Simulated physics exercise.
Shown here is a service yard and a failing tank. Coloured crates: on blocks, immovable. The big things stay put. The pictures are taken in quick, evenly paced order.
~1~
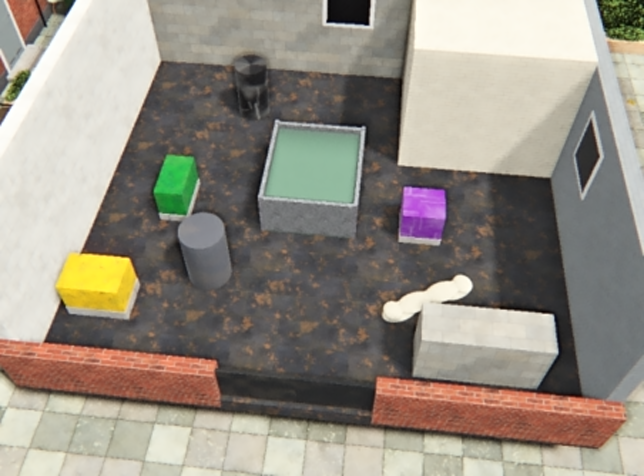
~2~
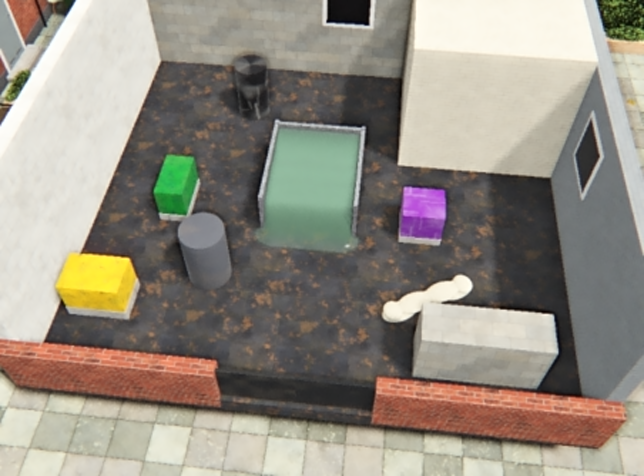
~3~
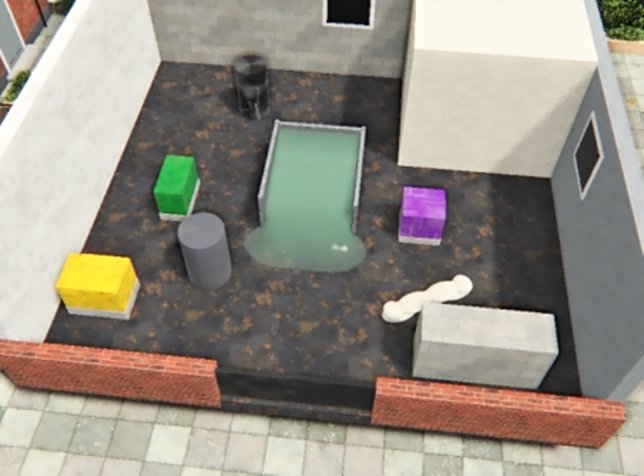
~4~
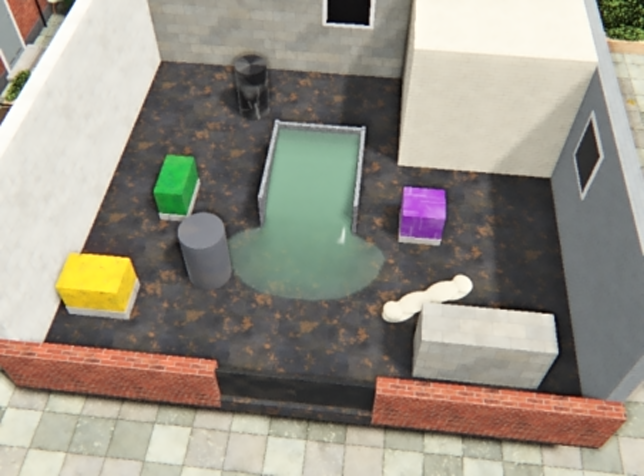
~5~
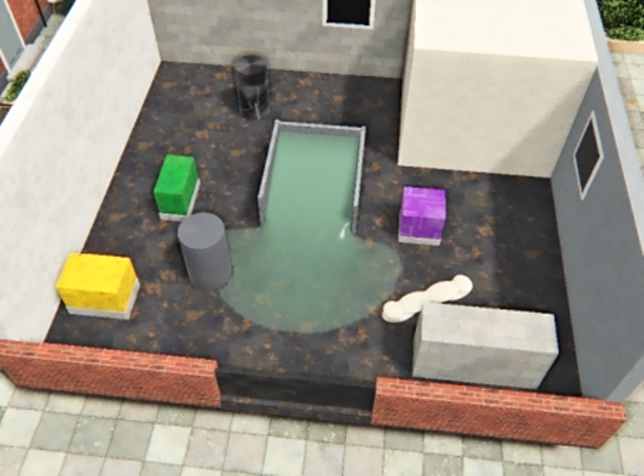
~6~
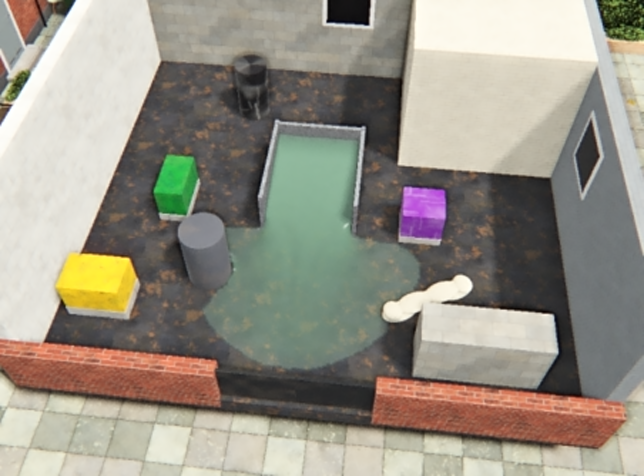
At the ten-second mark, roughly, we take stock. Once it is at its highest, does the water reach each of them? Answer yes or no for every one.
Purple crate: No, it stays dry; yellow crate: Yes, it gets wet; green crate: No, it stays dry.
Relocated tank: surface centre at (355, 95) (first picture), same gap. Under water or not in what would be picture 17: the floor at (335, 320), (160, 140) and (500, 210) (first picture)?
Taking the three spots in order: Swamped, bare, swamped.
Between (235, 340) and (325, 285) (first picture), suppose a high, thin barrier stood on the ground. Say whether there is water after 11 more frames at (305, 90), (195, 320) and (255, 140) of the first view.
First unwetted, then inundated, then unwetted.
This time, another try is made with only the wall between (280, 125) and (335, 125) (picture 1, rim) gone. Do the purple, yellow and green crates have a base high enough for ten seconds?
I'd expect the purple crate remains untouched, the yellow crate remains untouched, and the green crate remains untouched.
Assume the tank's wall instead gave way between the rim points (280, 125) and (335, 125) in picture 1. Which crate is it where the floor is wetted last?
That would be the yellow crate.
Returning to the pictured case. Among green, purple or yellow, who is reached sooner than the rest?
My pick is the green-painted one.
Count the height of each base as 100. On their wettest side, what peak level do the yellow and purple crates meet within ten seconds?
I'd say 120 per cent for the first one and 50 per cent for the second.
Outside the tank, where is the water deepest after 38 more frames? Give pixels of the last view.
At about (545, 179).
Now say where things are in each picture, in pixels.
In the first picture, the tank at (314, 165) is whole and still.
In the second picture, water pours out at (308, 223) and has run to (259, 231).
In the third picture, the front is at (249, 244), out from the gap at (308, 224).
In the fourth picture, water pours out at (308, 225) and has run to (251, 283).
In the fifth picture, water pours out at (308, 225) and has run to (270, 324).
In the sixth picture, water pours out at (308, 225) and has run to (264, 358).
A moment on, water covers 20 % of the floor; the purple crate not reached, the yellow crate not reached, the green crate not reached.
Next, water covers 30 % of the floor; the purple crate water round its plinth, the yellow crate water round its plinth, the green crate water round its plinth.
Then, water covers 40 % of the floor; the purple crate water round its plinth, the yellow crate water round its plinth, the green crate water round its plinth.
Later, water covers 70 % of the floor; the purple crate water round its plinth, the yellow crate water round its plinth, the green crate water round its plinth.
In the end, water covers 90 % of the floor; the purple crate stayed above the water, the yellow crate was topped, the green crate stayed above the water.
